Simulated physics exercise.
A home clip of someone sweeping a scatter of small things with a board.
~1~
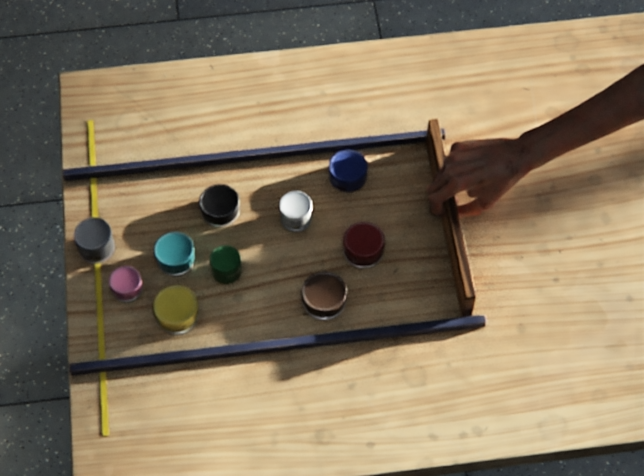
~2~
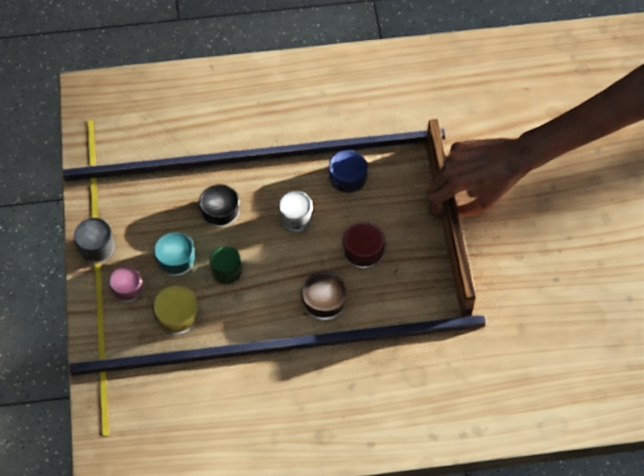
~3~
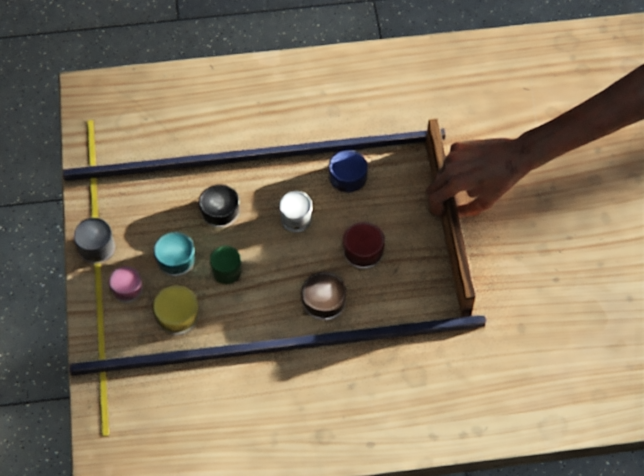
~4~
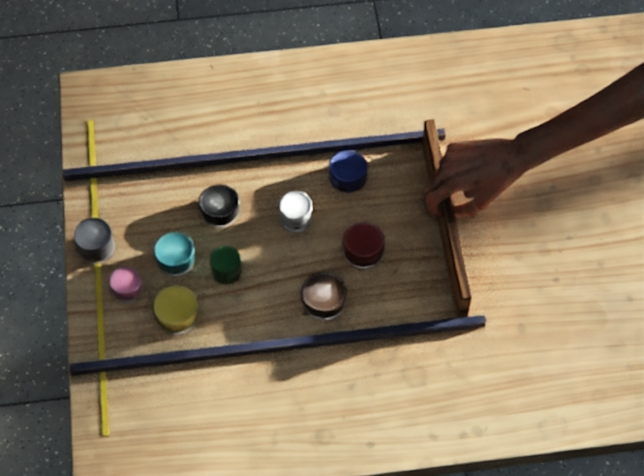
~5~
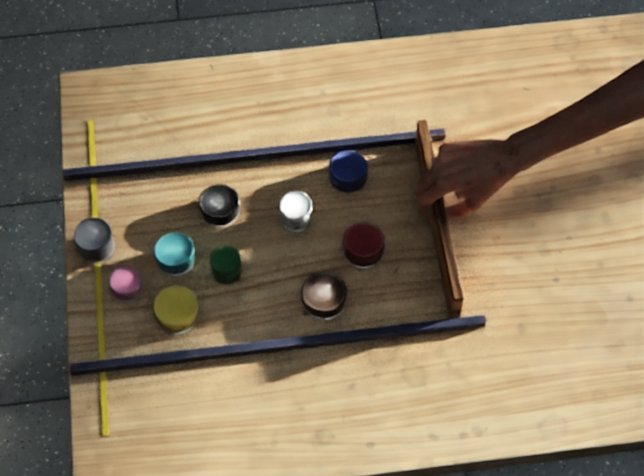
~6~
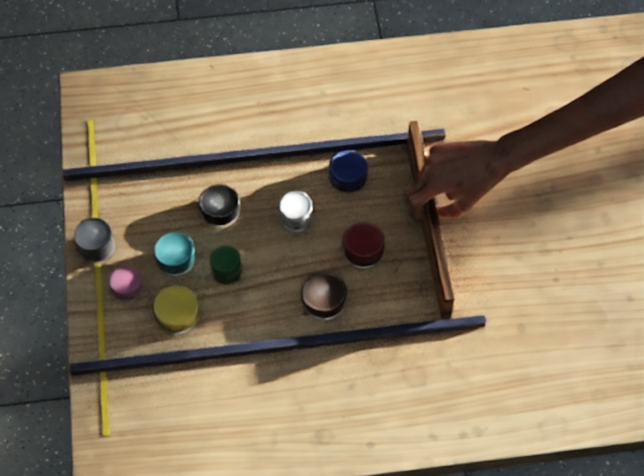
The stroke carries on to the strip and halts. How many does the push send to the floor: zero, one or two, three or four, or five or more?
Here the number that fall off is five or more.
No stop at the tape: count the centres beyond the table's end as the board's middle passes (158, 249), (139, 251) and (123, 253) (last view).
The counts: 0, 2 and 3.
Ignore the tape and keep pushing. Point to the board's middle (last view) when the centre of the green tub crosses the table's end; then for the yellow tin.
About (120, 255), and (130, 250) for the other.
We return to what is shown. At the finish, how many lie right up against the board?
In contact: 4.
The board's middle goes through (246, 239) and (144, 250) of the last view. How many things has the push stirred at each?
7 and 10.
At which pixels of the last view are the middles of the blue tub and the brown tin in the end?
The blue tub stops around (75, 193); the brown tin around (77, 328).
A little later, none off yet; grey pot at rest near (95, 241); pink pot at rest near (126, 285); yellow tin at rest near (177, 310).
When it is over, the number that fall off is five or more; down, black pot, green tub, turquoise tin, yellow tin, pink pot and grey pot.
